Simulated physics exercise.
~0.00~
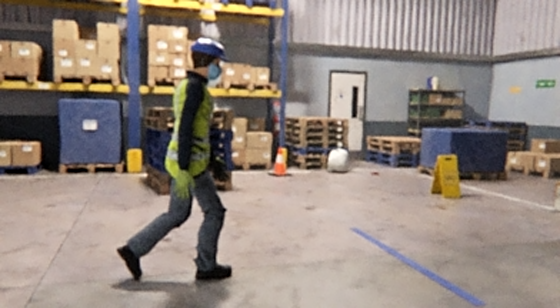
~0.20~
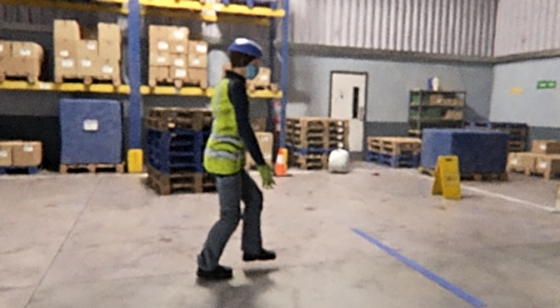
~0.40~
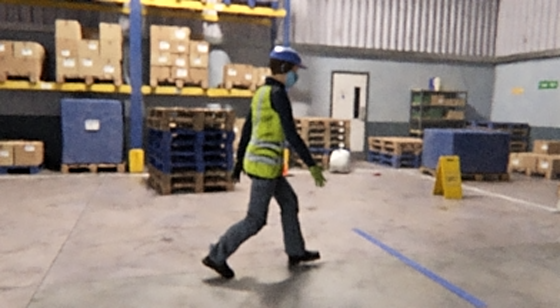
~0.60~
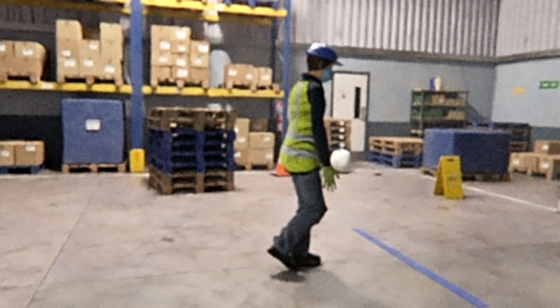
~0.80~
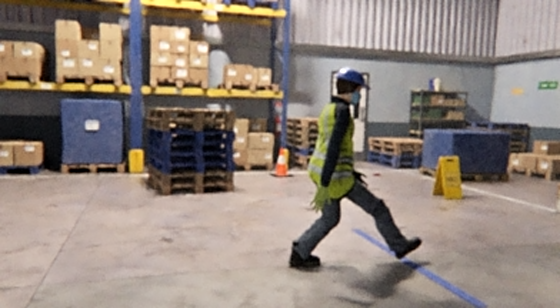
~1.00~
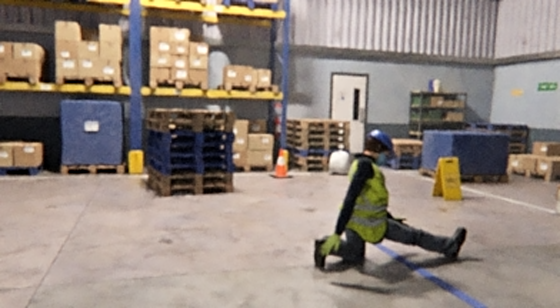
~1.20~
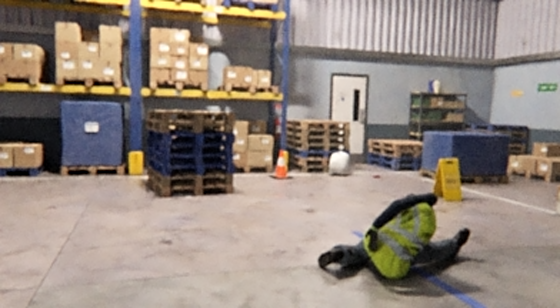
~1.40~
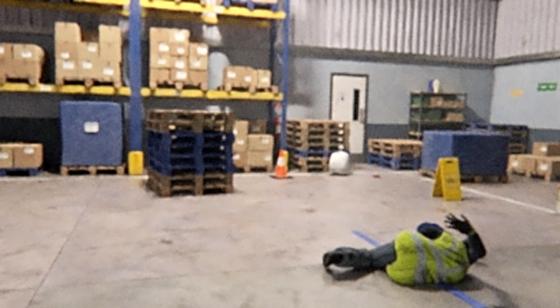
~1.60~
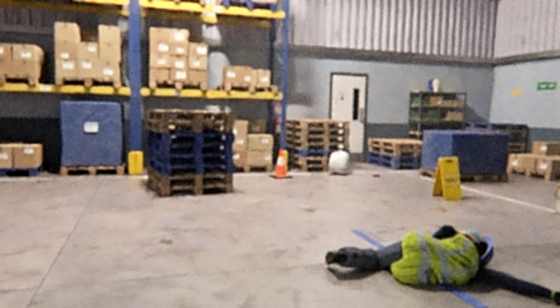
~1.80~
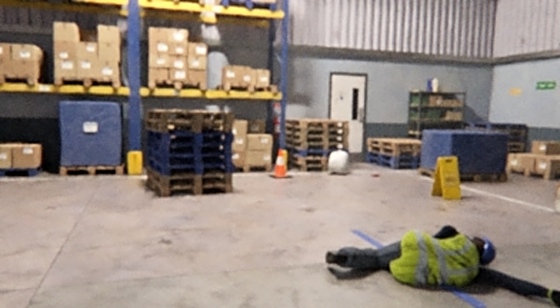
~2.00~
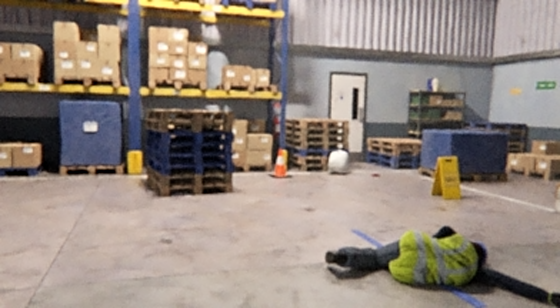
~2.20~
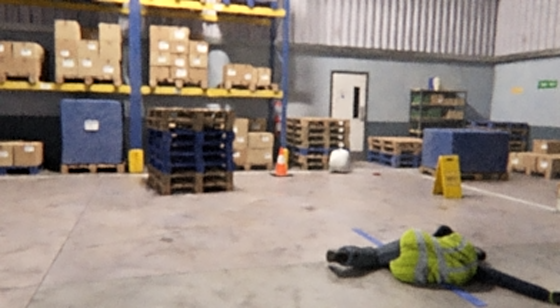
Worker in a blue helmet and high-visibility vest walking right across a warehouse, dropping low and ending sprawled over a blue floor line.
